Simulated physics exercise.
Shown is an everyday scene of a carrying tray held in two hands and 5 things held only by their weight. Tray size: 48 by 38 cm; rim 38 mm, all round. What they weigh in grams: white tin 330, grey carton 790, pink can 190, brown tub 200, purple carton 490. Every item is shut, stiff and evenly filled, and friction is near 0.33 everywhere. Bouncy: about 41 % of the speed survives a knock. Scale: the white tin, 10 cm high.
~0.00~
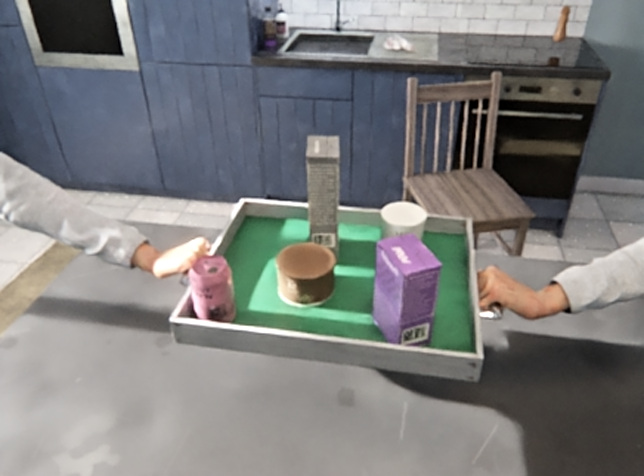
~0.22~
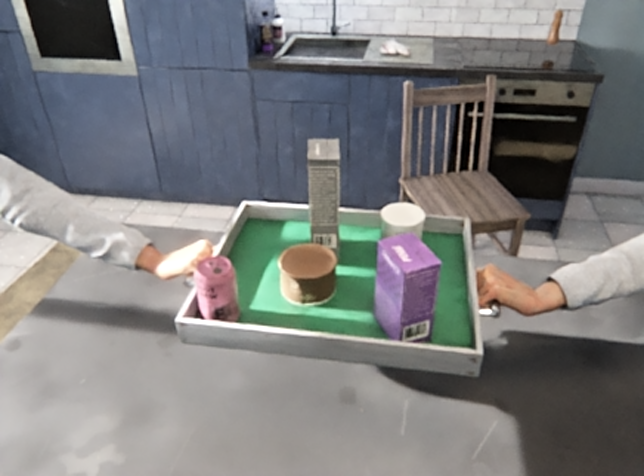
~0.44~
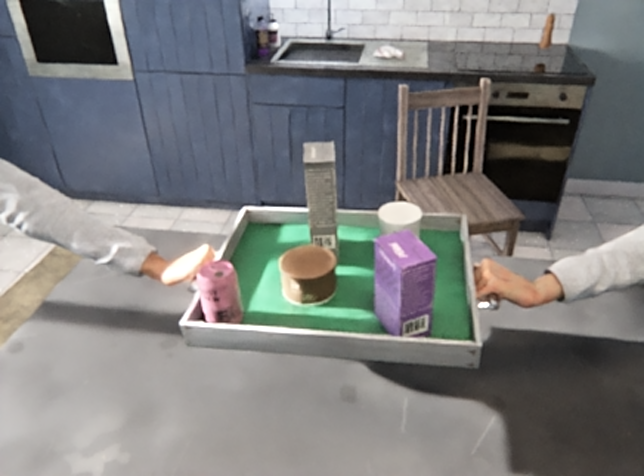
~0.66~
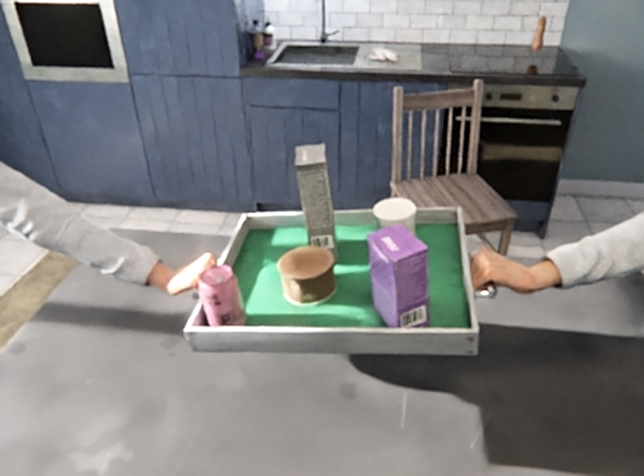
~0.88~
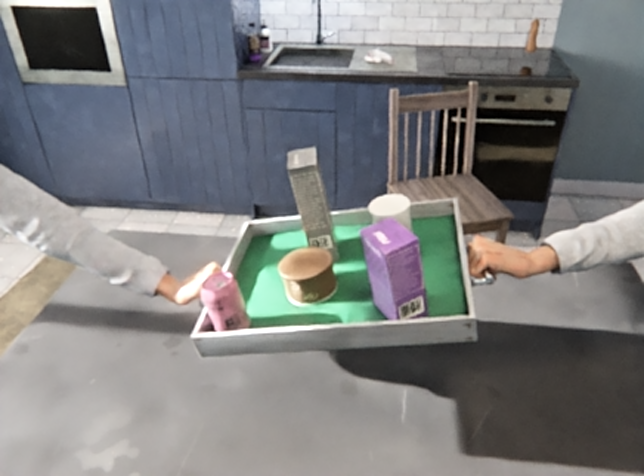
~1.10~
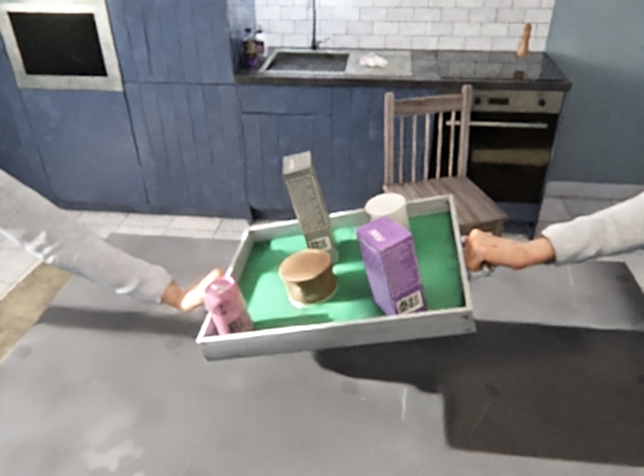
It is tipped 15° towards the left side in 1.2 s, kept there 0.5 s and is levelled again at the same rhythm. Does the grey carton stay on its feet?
It succumbs.
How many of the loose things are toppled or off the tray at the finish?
It adds up to 1.
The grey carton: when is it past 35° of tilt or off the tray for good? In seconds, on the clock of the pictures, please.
Near 1.7 s on the clock.
By 1.80 s, tilt 15°, left edge down; grey carton on its side near (251, 250).
By 2.30 s, tilt 10°, left edge down; grey carton now off the tray.
By 2.50 s, tilt 5°, left edge down.
By 2.70 s, tilt 2°, left edge down.
When it is over (3.5 s), off the tray and tipped over, grey carton; the other 4 within 5 cm of the start. End places, in pixels of the last picture, grey carton near (258, 282).
